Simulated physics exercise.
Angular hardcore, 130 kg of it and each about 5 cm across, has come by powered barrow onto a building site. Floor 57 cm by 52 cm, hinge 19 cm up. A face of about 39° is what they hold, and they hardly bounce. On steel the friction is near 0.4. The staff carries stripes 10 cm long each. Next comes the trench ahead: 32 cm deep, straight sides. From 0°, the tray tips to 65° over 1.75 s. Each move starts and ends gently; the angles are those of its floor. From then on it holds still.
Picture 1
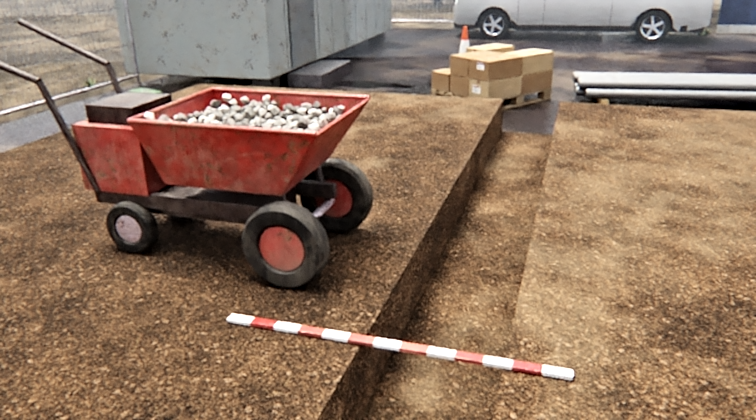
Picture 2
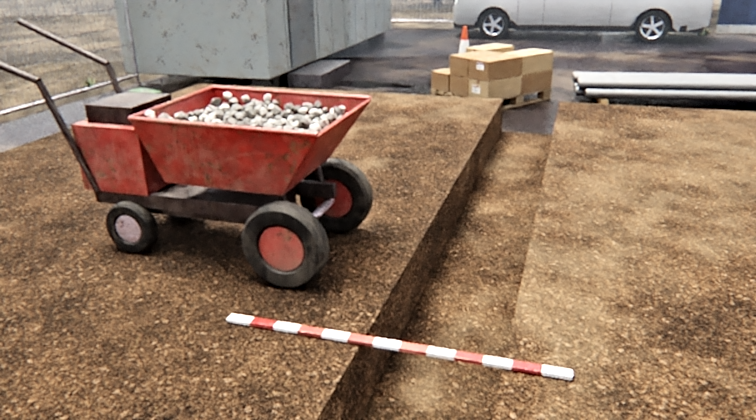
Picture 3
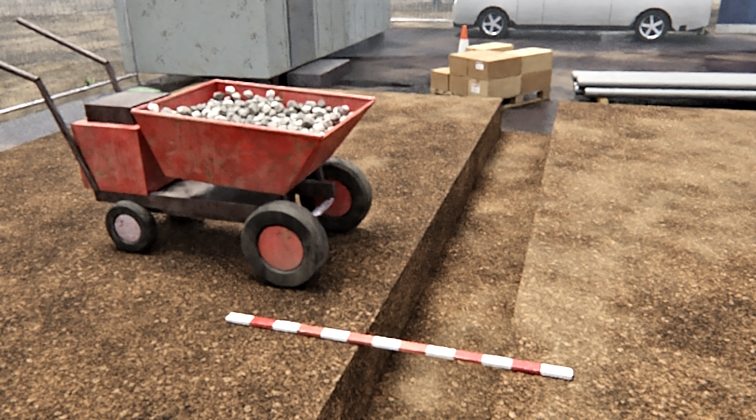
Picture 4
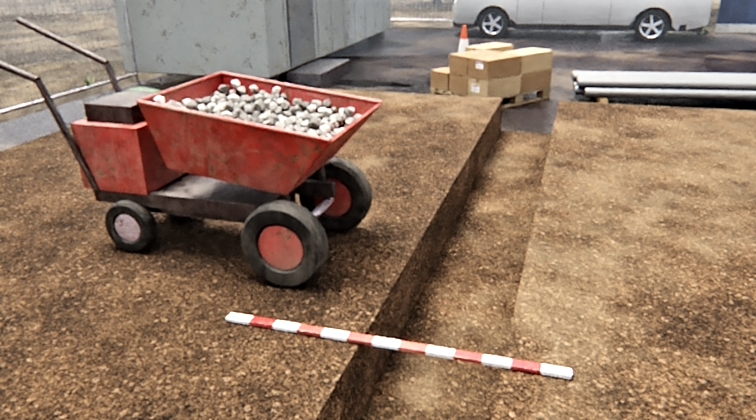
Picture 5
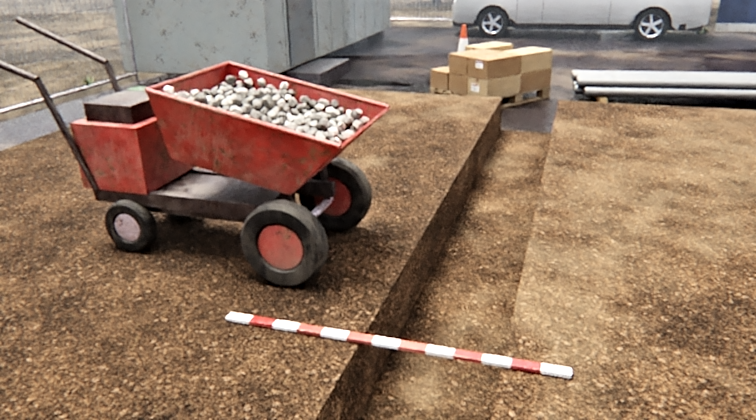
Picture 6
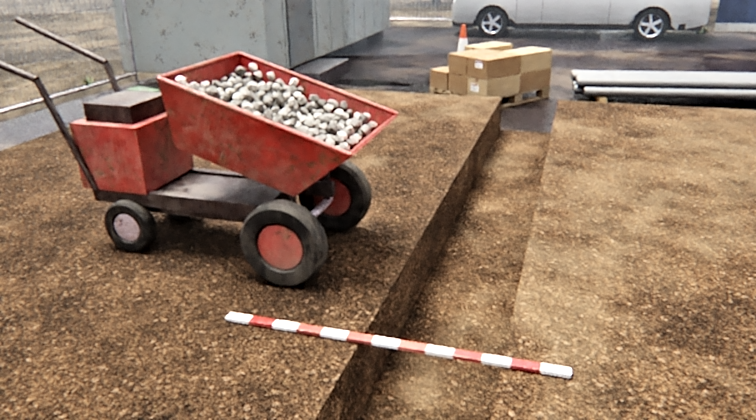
A red powered barrow heaped with grey and white stones stands at left on brown, gritty ground on a building site, seen from slightly above by a still camera. A red-and-white striped staff lies across a shallow trench in front, with cardboard boxes, an orange cone, pale pipes and a parked van behind. Barely moving at first, the tray then tilts steadily, its rear rising and its right lip dipping, while the wheels stay put.
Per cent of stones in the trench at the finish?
About 49 %.
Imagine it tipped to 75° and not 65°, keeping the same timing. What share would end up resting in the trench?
It would be near 95 per cent.
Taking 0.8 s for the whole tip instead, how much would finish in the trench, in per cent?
In that case some 55 per cent.
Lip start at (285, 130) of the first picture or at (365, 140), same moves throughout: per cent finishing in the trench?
45 %, then 40 %.
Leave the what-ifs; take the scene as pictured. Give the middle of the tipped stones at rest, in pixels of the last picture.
I'd put it close to (466, 327).
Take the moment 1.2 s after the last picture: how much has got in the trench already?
By that point it's something like 10 in a hundred.
Then, 0.7 s after the last picture the floor is at 55°, 100 % in the tray; the foremost stones are at (393, 200).
Then, 1.2 s after the last picture the floor is at 65°, 89 % in the tray, 11 % in the trench; the foremost stones are at (498, 325).
Then, 1.6 s after the last picture the floor is at 65°, 74 % in the tray, 26 % in the trench; the foremost stones are at (513, 322).
Then, 3.6 s after the last picture the floor is at 65°, 51 % in the tray, 49 % in the trench; the foremost stones are at (511, 332).
